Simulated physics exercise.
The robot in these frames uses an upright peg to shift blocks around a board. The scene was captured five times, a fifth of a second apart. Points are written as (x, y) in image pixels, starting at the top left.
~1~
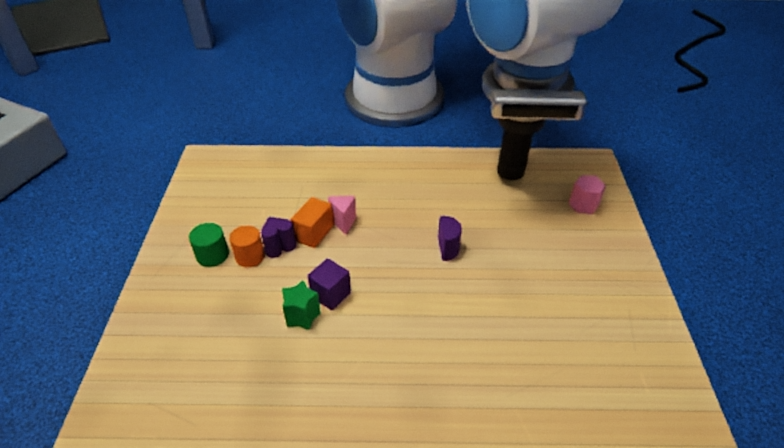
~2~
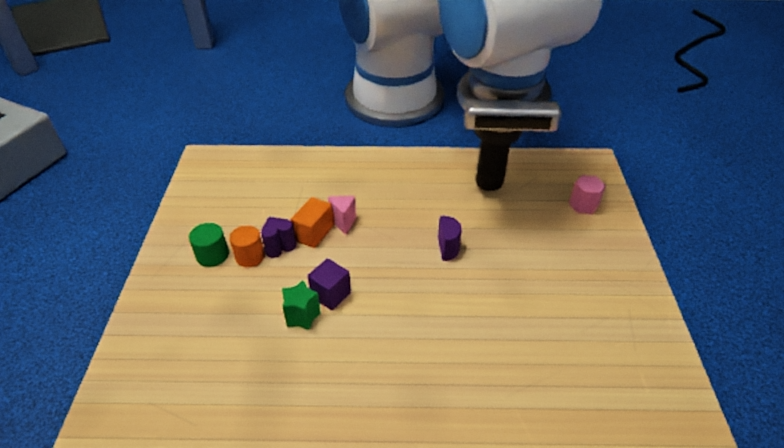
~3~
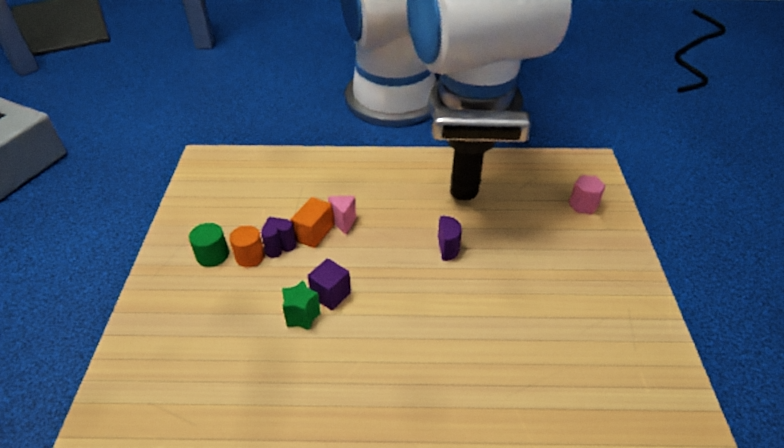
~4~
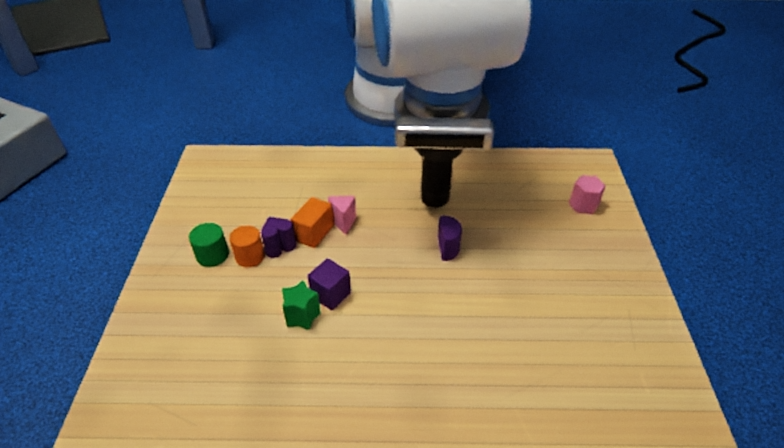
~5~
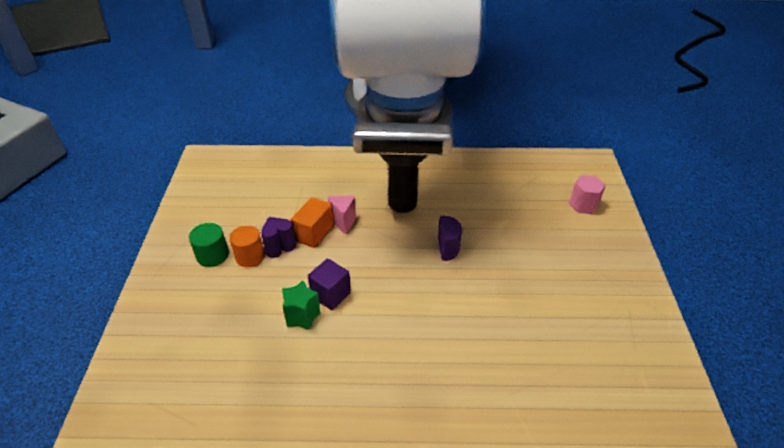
On a blue-carpeted floor, a light wooden board is seen from above at an angle by a still camera. A green cylinder, an orange block, a purple heart, an orange cube and a pink triangular piece line up at left, a purple cube and green star below them, a purple half-round near the middle and a pink block at right. A white and blue robot arm moves its black peg steadily leftward across the board's far side, passing behind the half-round, while every block stays still.
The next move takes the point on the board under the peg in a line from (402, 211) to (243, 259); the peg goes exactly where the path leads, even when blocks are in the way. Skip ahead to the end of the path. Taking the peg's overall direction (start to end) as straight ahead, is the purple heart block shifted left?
I expect so.
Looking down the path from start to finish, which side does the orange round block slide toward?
Displaced left.
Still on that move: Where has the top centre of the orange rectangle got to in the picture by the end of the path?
The top centre is at (279, 204).
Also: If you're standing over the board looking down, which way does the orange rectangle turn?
The orange rectangle rotates clockwise.
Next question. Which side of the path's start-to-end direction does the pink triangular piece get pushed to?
My answer: Right.
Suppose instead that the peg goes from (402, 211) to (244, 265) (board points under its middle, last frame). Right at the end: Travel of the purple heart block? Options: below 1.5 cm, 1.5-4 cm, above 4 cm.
Travel: Beyond 4 cm.
The first path, step by step. One third of the way, peg (351, 220); pink triangular piece (330, 194).
Two thirds of the way, peg (298, 236); orange round block (233, 239); purple heart block (264, 232); orange rectangle (282, 204), turned 15° clockwise; pink triangular piece (326, 190).
At the end, peg (241, 252); orange round block (199, 259); purple heart block (228, 262), turned 115° anticlockwise; orange rectangle (279, 204), turned 30° clockwise; pink triangular piece (326, 190).
